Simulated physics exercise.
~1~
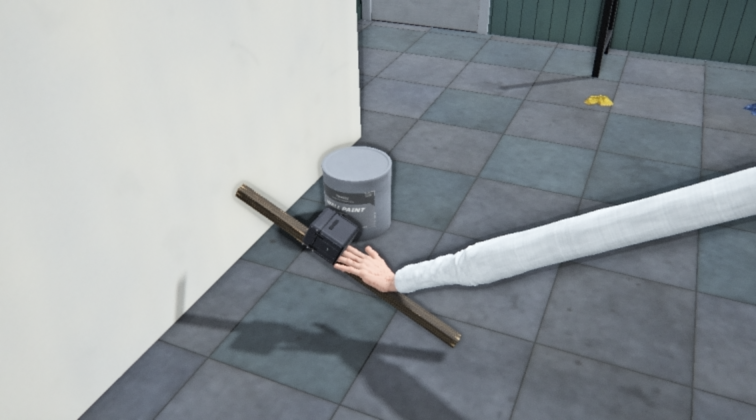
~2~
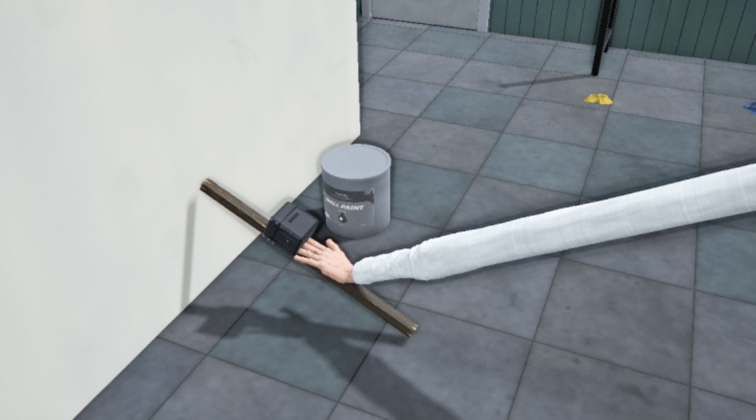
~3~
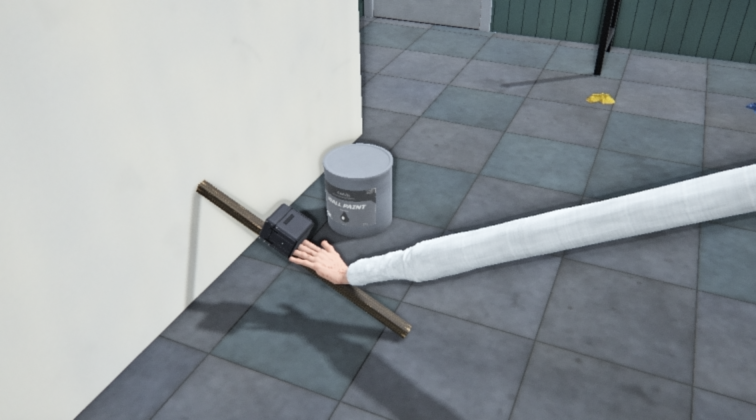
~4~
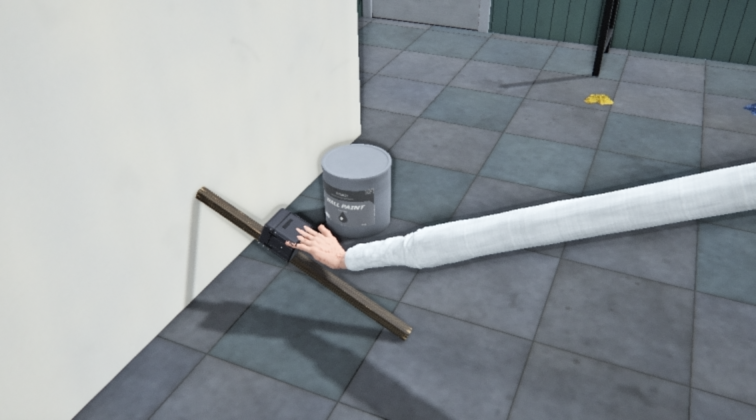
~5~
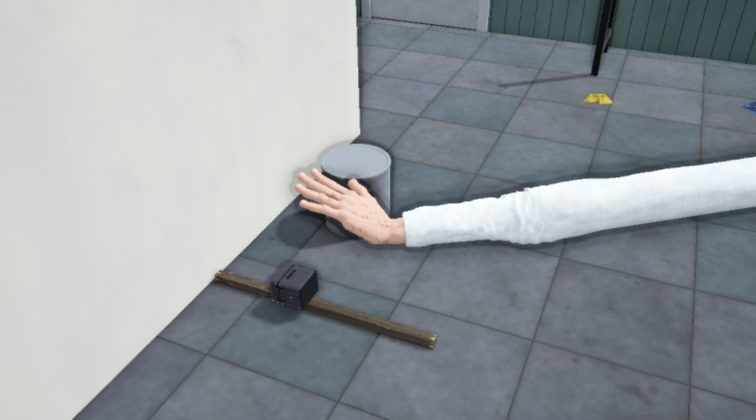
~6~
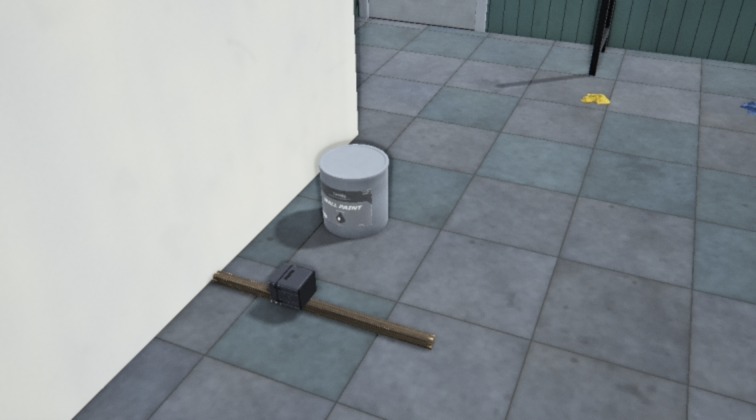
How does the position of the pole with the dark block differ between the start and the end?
At the start it is held up at a slant beside the grey pail, with the hand at its block. By the end it has slid down and lies low near the floor in front of the pail, slightly farther left.
The clip opens with a white-sleeved arm reaching in from the right, its hand at a dark block on a slim pole beside a grey pail, near a pale wall. The hand moves the pole a little to the left, so that its upper end comes to rest against the wall. The hand then lets go and starts to draw back. No longer held, the pole slips down the wall and drops to a low position near the floor. At the end the arm is gone, the pole lies still in front of the pail, and the pail has not moved.
